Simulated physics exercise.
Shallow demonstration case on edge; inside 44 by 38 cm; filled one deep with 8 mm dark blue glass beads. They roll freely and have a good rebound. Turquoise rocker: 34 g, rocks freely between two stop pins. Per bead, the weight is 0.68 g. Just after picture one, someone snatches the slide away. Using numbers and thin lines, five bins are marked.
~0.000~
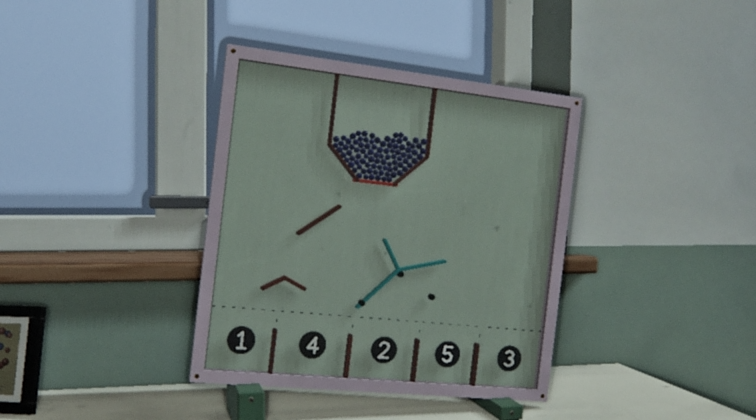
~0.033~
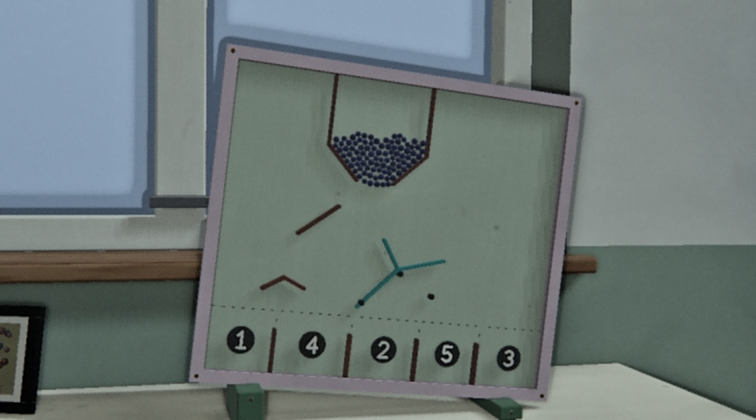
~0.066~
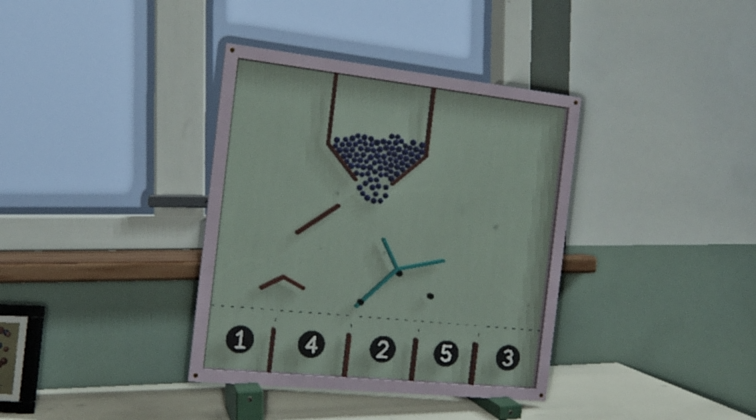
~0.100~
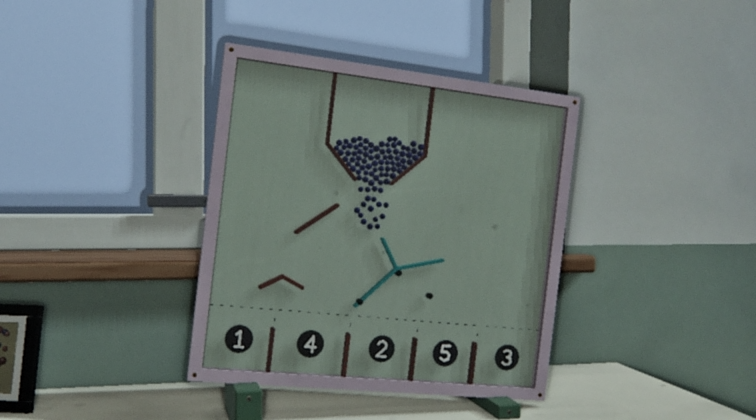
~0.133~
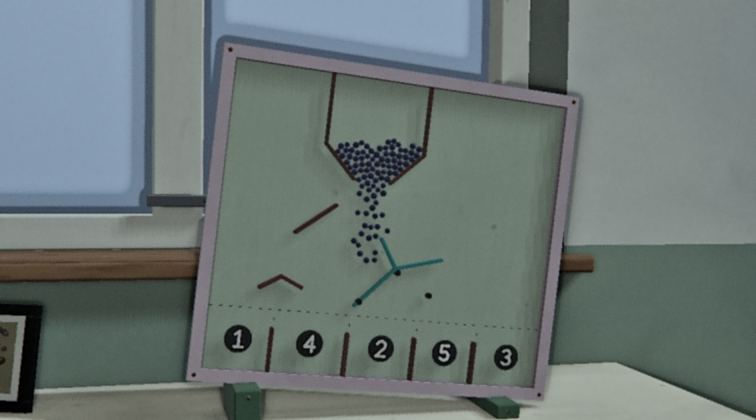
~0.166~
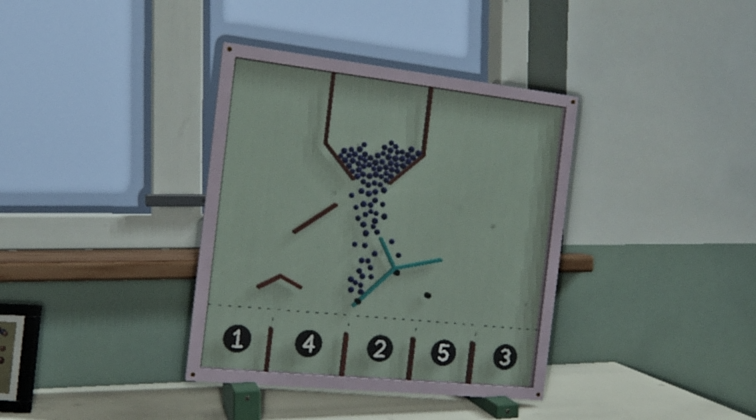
On a tilted board by a window, the strip under a funnel of dark blue beads disappeared, and the beads poured down onto a turquoise three-armed piece, some running along its lower left arm.
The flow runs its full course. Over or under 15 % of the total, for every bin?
No. 1: Under, 2: Under, 3: Under, 4: Over, 5: Under.
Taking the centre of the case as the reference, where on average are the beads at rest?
About 9 cm left and 15 cm below.
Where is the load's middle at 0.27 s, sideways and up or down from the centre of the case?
About 4 cm left and 1 cm below.
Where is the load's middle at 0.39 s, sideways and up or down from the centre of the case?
Some 6 cm left and 9 cm below.
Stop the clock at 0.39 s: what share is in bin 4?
Around 45 per cent.
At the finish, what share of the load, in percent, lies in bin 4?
Close to 90 per cent of the load rests there.
By 0.27 s, no. 4, 20 %; turquoise rocker left end down 26°.
By 0.39 s, no. 4, 45 %; turquoise rocker left end down 26°.
By 0.62 s, no. 3, 5 %, no. 4, 85 %; turquoise rocker left end down 26°.
Settled by 2.6 s, no. 1, 0 %, no. 2, 0 %, no. 3, 5 %, no. 4, 90 %, no. 5, 0 %, elsewhere 5 %; turquoise rocker left end down 26°.
